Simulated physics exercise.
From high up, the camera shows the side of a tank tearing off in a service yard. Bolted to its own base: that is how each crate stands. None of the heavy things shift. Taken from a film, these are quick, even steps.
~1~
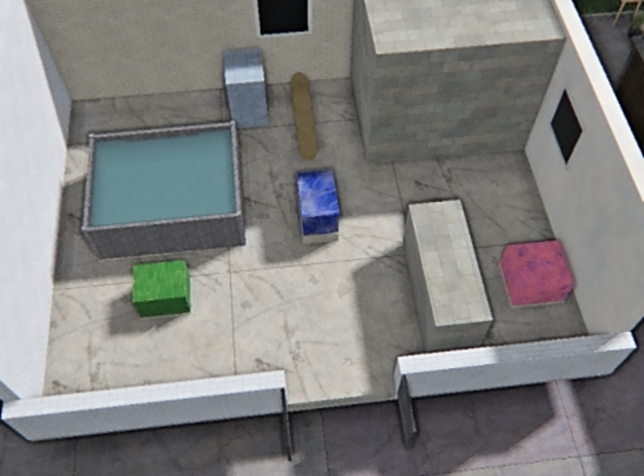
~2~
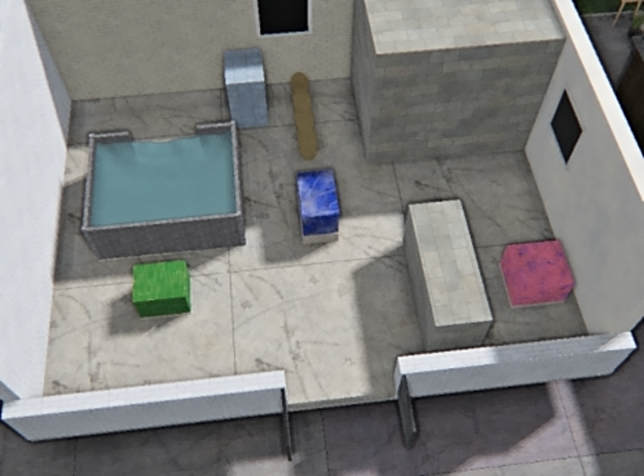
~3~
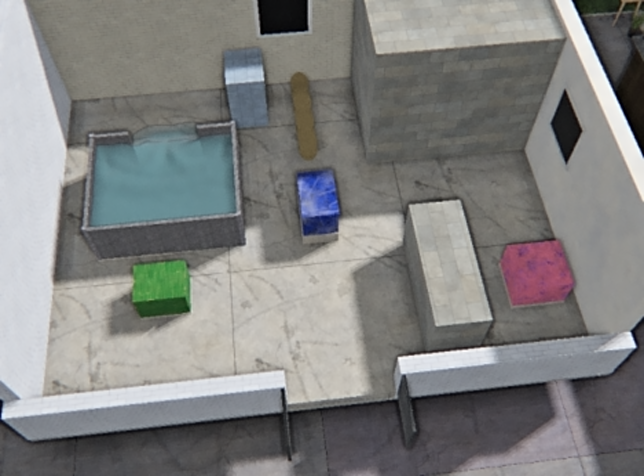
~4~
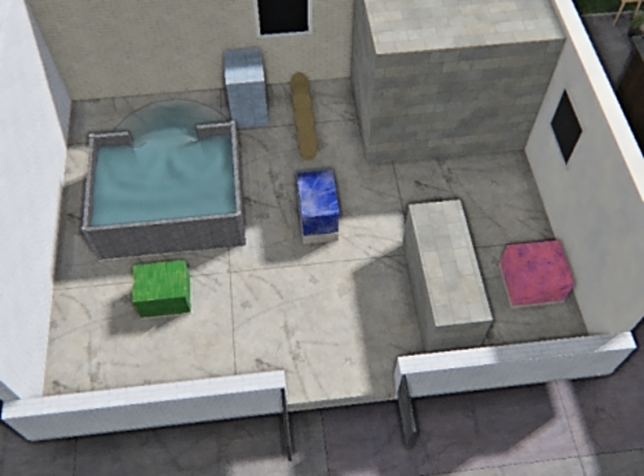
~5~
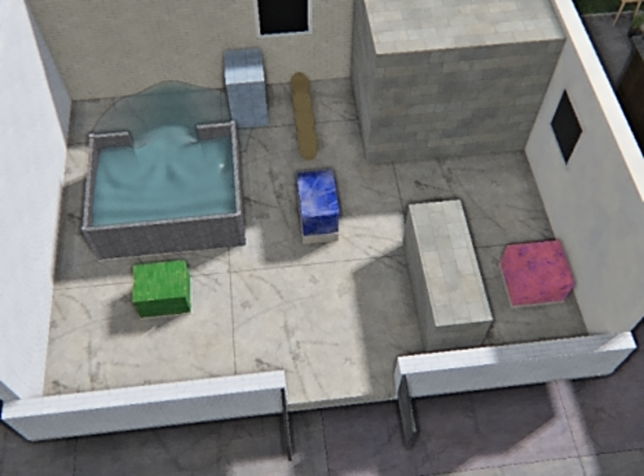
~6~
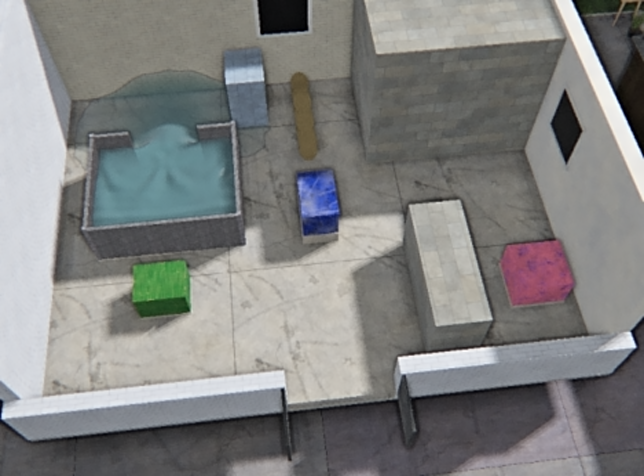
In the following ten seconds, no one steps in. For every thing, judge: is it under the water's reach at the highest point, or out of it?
The blue crate ends up dry; the green crate ends up wet; the pink crate ends up wet.
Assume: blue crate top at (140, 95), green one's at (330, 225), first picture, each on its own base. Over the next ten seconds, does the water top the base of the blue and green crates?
The blue crate is flooded, the green crate is flooded.
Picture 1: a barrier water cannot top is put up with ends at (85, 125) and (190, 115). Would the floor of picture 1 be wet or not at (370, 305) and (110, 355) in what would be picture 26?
Untouched, reached.
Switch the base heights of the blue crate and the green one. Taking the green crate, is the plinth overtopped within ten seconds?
The green crate is not reached.
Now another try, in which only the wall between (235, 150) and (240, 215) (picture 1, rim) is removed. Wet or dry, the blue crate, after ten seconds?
Blue: Flooded.
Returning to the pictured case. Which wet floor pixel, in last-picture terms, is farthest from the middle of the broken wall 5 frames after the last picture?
About (335, 79).
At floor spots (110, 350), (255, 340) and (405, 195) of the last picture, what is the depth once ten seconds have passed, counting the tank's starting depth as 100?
Estimated readings in sequence: 12, 6, 4 percent.
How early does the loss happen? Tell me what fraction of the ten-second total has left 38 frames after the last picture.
Near 25 in a hundred.
A moment on, water covers 15 % of the floor; the blue crate not reached, the green crate not reached, the pink crate not reached.
Next, water covers 25 % of the floor; the blue crate not reached, the green crate not reached, the pink crate not reached.
Then, water covers 50 % of the floor; the blue crate water round its plinth, the green crate water round its plinth, the pink crate not reached.
Later, water covers 75 % of the floor; the blue crate water round its plinth, the green crate water round its plinth, the pink crate water round its plinth.
In the end, water covers 95 % of the floor; the blue crate stayed above the water, the green crate was topped, the pink crate was topped.
